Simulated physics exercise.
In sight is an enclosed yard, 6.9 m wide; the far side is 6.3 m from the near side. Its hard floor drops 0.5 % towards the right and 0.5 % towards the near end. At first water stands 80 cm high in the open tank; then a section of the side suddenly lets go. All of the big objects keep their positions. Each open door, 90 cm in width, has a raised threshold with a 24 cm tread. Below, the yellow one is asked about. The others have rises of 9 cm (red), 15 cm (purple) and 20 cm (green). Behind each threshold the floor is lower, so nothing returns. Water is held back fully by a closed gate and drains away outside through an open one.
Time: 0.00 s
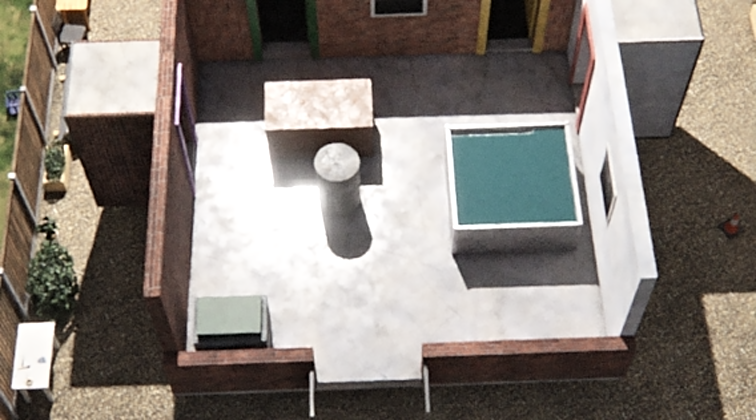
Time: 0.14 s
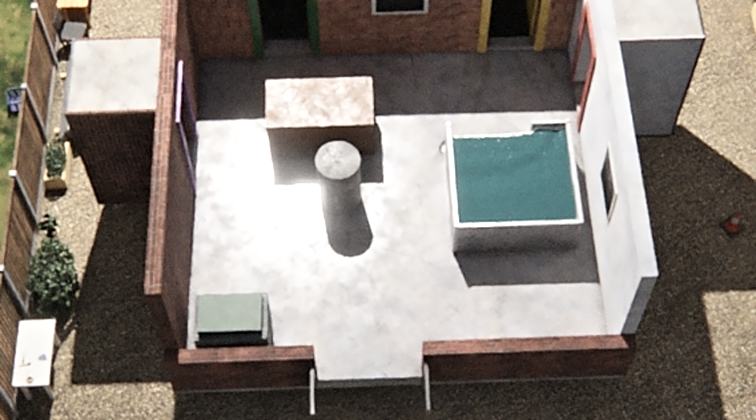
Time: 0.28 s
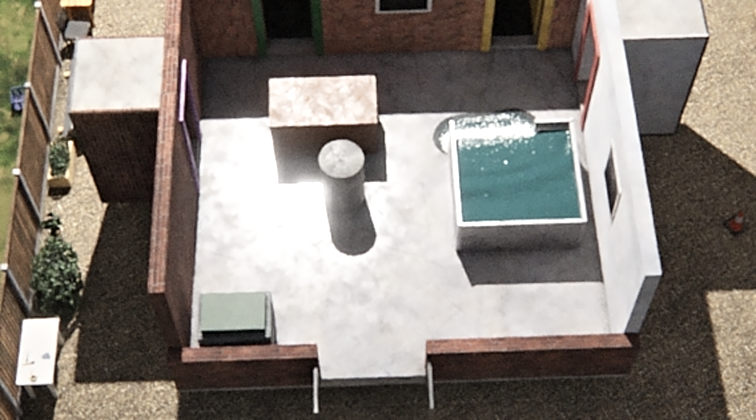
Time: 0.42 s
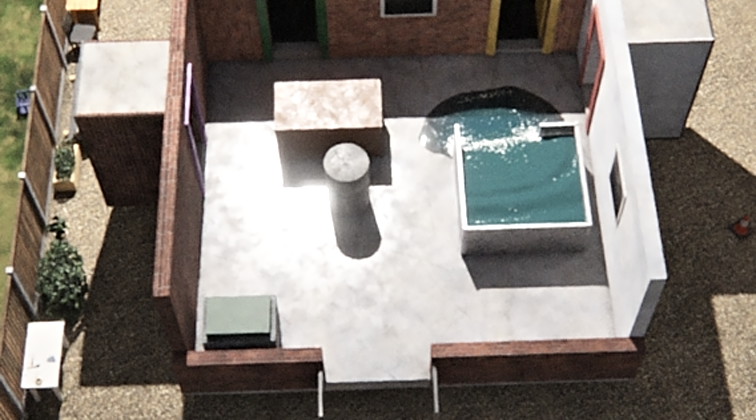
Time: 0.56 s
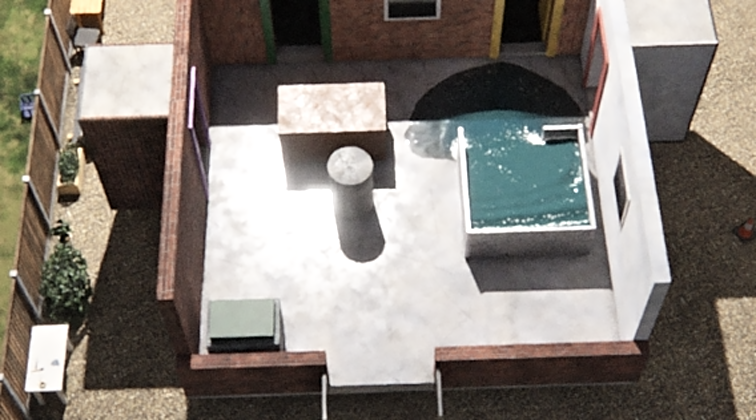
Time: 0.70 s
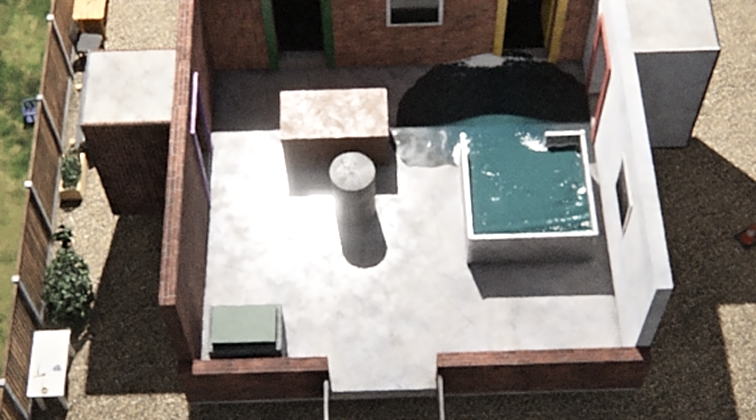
Water pouring from the far side of an open tank in a walled yard, spreading across the floor to the yellow door.
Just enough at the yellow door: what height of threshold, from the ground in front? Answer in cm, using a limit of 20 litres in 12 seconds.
Some 37 cm.
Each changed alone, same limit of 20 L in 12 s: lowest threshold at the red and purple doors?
About 11.0 cm at red and about 6.0 cm at purple.
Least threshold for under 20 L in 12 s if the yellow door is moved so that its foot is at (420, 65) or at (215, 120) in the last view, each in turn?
You'd want about 28 cm there first, then about 24 cm.
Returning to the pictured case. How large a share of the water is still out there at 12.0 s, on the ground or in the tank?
Roughly 74 per cent of the water.
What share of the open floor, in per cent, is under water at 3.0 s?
I'd say near 35 percent is wet.
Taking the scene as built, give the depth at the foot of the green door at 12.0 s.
It comes to about 6.5 centimetres deep.
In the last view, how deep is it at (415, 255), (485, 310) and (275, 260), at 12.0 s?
Some 6, 7 and 3 cm.
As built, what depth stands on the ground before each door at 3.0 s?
Depth (cm): Red 13 / purple 6 / yellow 26 / green 12.
After 1.4 s water covers 20 % of the floor, deepest (46 cm) near (476, 70); 30 cm at the yellow door, 114 litres in over its 9 cm threshold.
After 3.0 s water covers 35 % of the floor, deepest (30 cm) near (581, 67); 26 cm at the yellow door, 395 litres in over its 9 cm threshold.
After 12.0 s water covers 95 % of the floor, deepest (12 cm) near (623, 369); 5 cm at the yellow door, 540 litres in over its 9 cm threshold.
At the yellow door as built, the water arrived by 0.7 s and peaked near 37 cm at 1.8 s.
Run again over the same 12 s with other heights there, 42 litres in over 33 cm, 1 litre over 44.5 cm. The limit of 20 litres is kept from about 37 cm up.
